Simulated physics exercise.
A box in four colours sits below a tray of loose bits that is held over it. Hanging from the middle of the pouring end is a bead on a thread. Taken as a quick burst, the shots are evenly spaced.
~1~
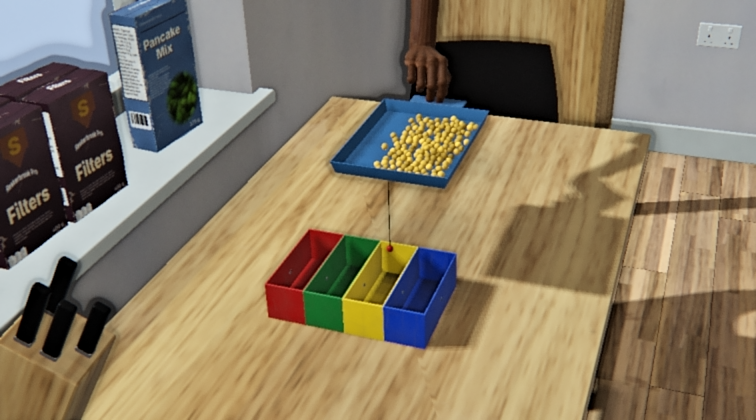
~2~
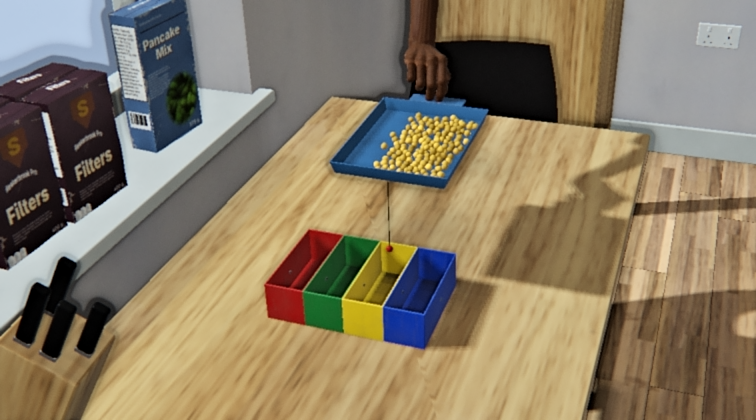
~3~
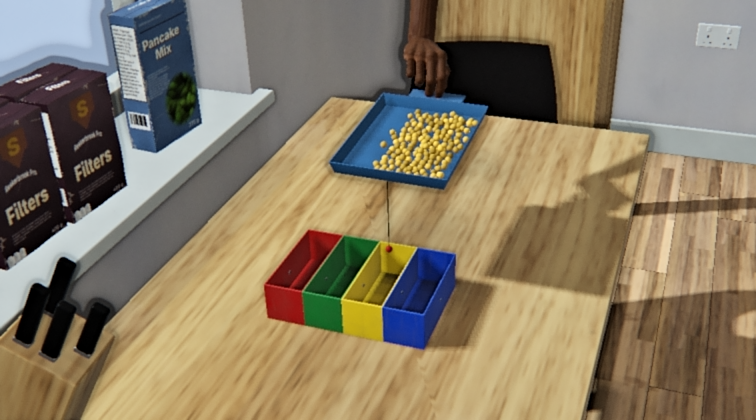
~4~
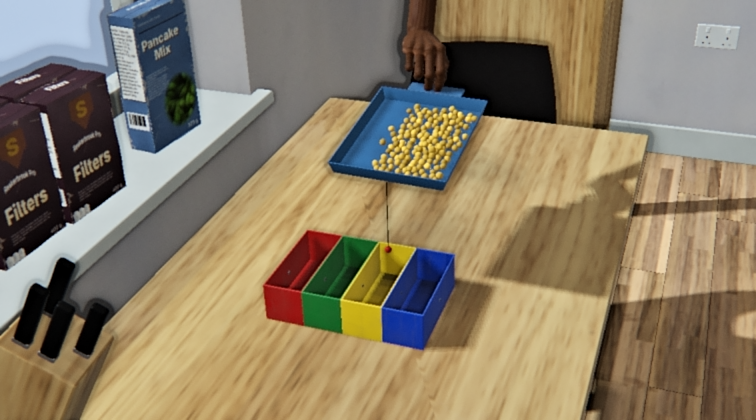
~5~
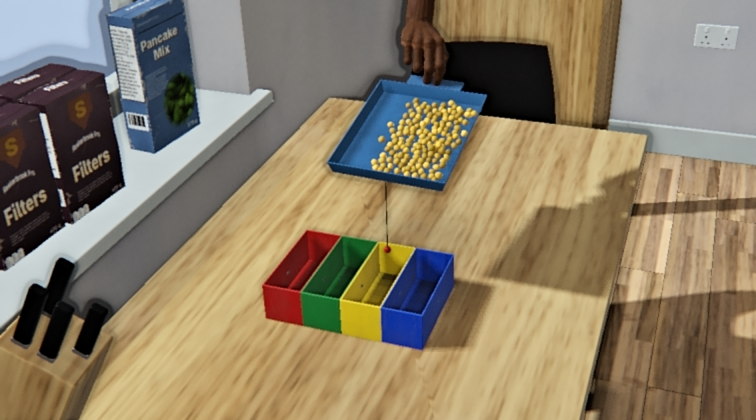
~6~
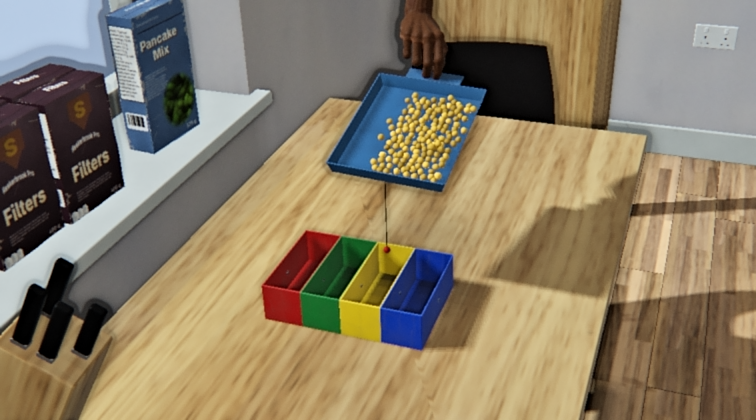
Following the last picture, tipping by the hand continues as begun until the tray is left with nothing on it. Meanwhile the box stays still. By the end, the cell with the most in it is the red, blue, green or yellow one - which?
The blue one.
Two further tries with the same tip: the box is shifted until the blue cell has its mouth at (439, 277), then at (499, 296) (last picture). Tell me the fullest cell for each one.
First try: The cell in blue; second try: The cell in green.
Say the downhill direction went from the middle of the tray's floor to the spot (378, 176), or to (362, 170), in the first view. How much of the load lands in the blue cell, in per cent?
I'd say roughly 10 percent with the first slope, 0 percent with the other.
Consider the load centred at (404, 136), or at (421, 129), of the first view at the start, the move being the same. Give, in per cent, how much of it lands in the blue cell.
First 50 %, then 60 %.
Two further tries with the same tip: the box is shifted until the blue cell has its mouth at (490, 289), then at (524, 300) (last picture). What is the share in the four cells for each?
You'd see around 100 per cent and then around 90 per cent.
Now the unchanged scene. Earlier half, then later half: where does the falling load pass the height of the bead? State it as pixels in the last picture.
The opening part goes through (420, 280); what follows goes through (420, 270).
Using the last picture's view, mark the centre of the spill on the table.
I'd mark it at about (474, 344).
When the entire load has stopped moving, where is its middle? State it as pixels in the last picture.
Around (414, 320).
Just after the last frame, tray tipped steeply; every one on the tray.
A moment on, tray tipped right over; roughly two thirds on the tray; about a tenth in the blue cell; just a few in the yellow cell; roughly a third falling or outside the box.
Further on, tray tipped past a quarter turn; roughly half in the blue cell; roughly a quarter in the yellow cell; just a few in the green cell; just a few in the red cell; roughly a quarter falling or outside the box.
When it is over, tray tipped past a quarter turn; roughly half in the blue cell; roughly a quarter in the yellow cell; just a few in the green cell; just a few in the red cell; roughly a quarter outside the box.
